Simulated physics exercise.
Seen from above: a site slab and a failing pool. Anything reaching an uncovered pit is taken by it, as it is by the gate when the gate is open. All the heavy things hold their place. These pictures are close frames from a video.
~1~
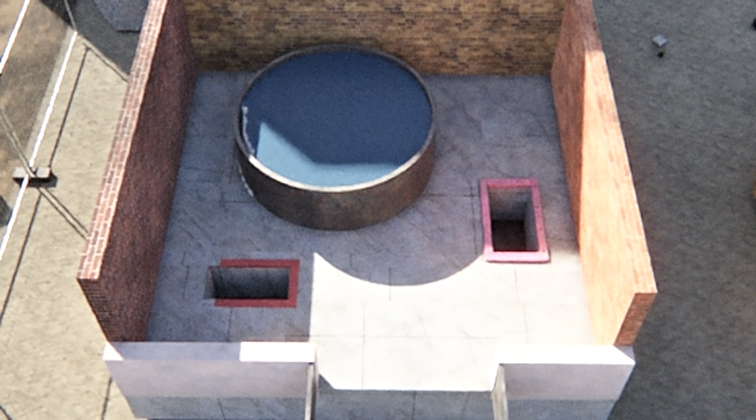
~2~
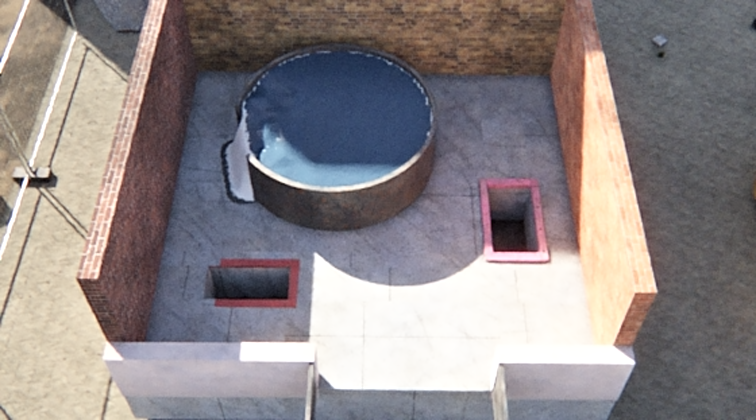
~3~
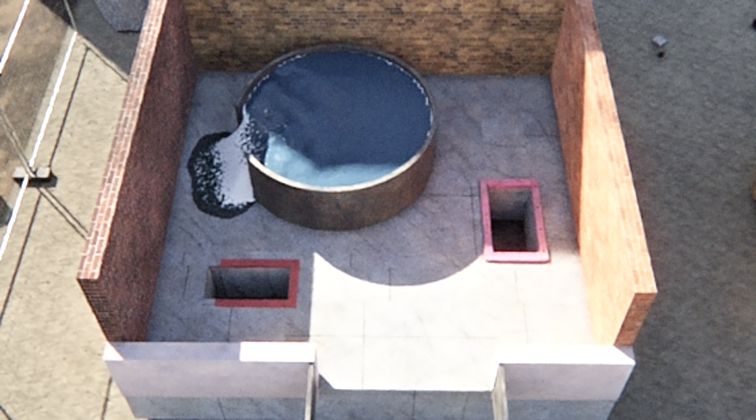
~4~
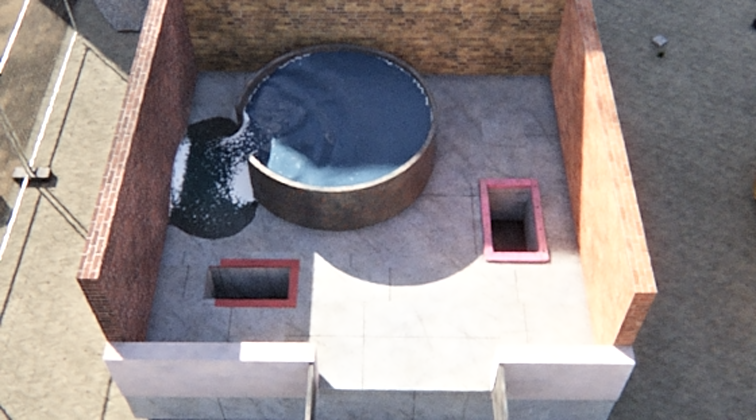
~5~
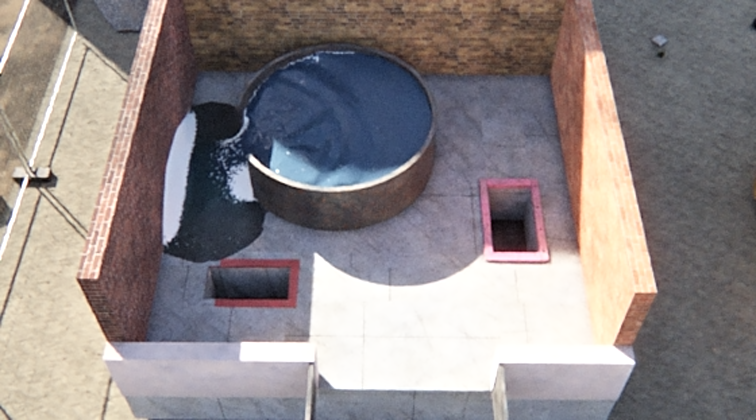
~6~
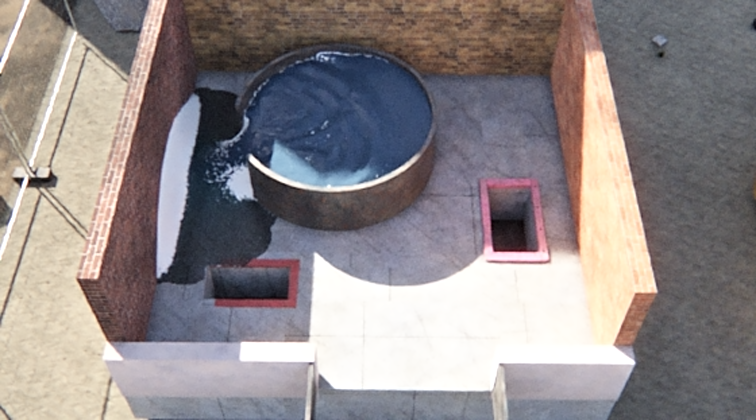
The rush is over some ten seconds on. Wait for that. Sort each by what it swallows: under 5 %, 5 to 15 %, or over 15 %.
Sorted: Gate under 5 %, pink pit 5 to 15 %, red pit over 15 %.
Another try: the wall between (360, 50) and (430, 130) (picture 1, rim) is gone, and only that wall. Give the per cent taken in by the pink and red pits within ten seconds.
Pink 30 %, red 6 %.
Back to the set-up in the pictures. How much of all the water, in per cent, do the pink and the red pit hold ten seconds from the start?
Estimates: 10 % and 22 %.
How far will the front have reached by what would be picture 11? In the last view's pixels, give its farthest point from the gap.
Estimated pixel: (141, 369).
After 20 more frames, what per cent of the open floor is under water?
Some 80 per cent.
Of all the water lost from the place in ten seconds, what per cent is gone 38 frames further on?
It comes to around 55 per cent.
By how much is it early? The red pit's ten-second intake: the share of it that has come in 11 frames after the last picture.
Share by then: About 15 in a hundred.
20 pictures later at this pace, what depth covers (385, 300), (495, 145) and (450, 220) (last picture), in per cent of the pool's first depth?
I'd say around 4 per cent, then 0 per cent, then 0 per cent.
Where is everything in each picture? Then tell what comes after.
The round pool at (335, 116) is whole and still, in the first picture.
The front is at (231, 144), out from the gap at (244, 157), in the second picture.
The front is at (205, 141), out from the gap at (244, 160), in the third picture.
The front is at (171, 217), out from the gap at (244, 161), in the fourth picture.
Water pours out at (244, 161) and has run to (164, 250), in the fifth picture.
Water pours out at (244, 160) and has run to (159, 279), in the sixth picture.
A moment on, water covers 25 % of the floor; the gate 0 %, the pink pit 0 %, the red pit 1 %.
Next, water covers 35 % of the floor; the gate 0 %, the pink pit 0 %, the red pit 4 %.
Then, water covers 80 % of the floor; the gate 0 %, the pink pit 0 %, the red pit 8 %.
Later, water covers 95 % of the floor; the gate 1 %, the pink pit 3 %, the red pit 15 %.
In the end, water covers 95 % of the floor; the gate 3 %, the pink pit 10 %, the red pit 23 %.
